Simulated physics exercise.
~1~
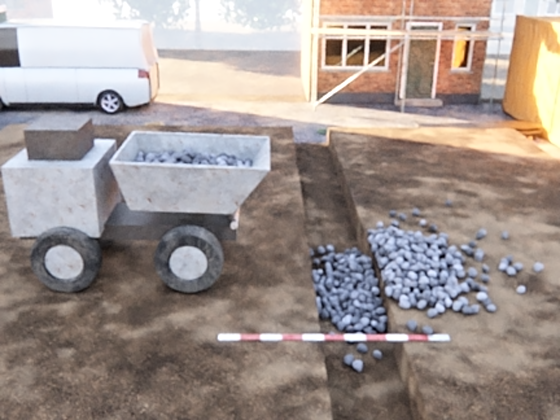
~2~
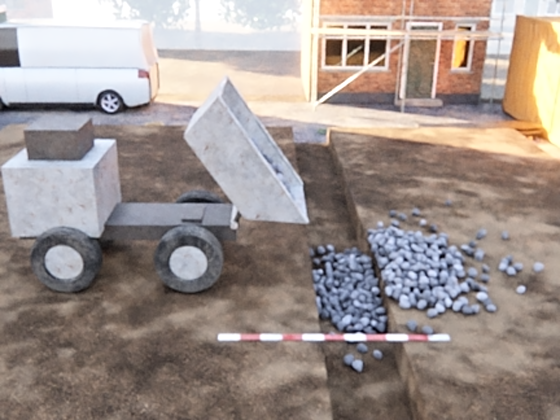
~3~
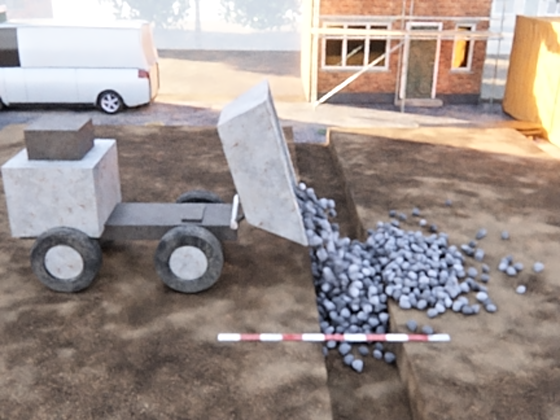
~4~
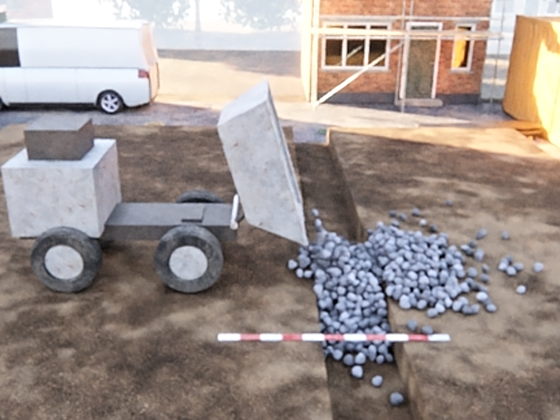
Building site with a small dumper tipping its skip steeply and pouring grey stones into a trench, heaping them against an earlier pile.
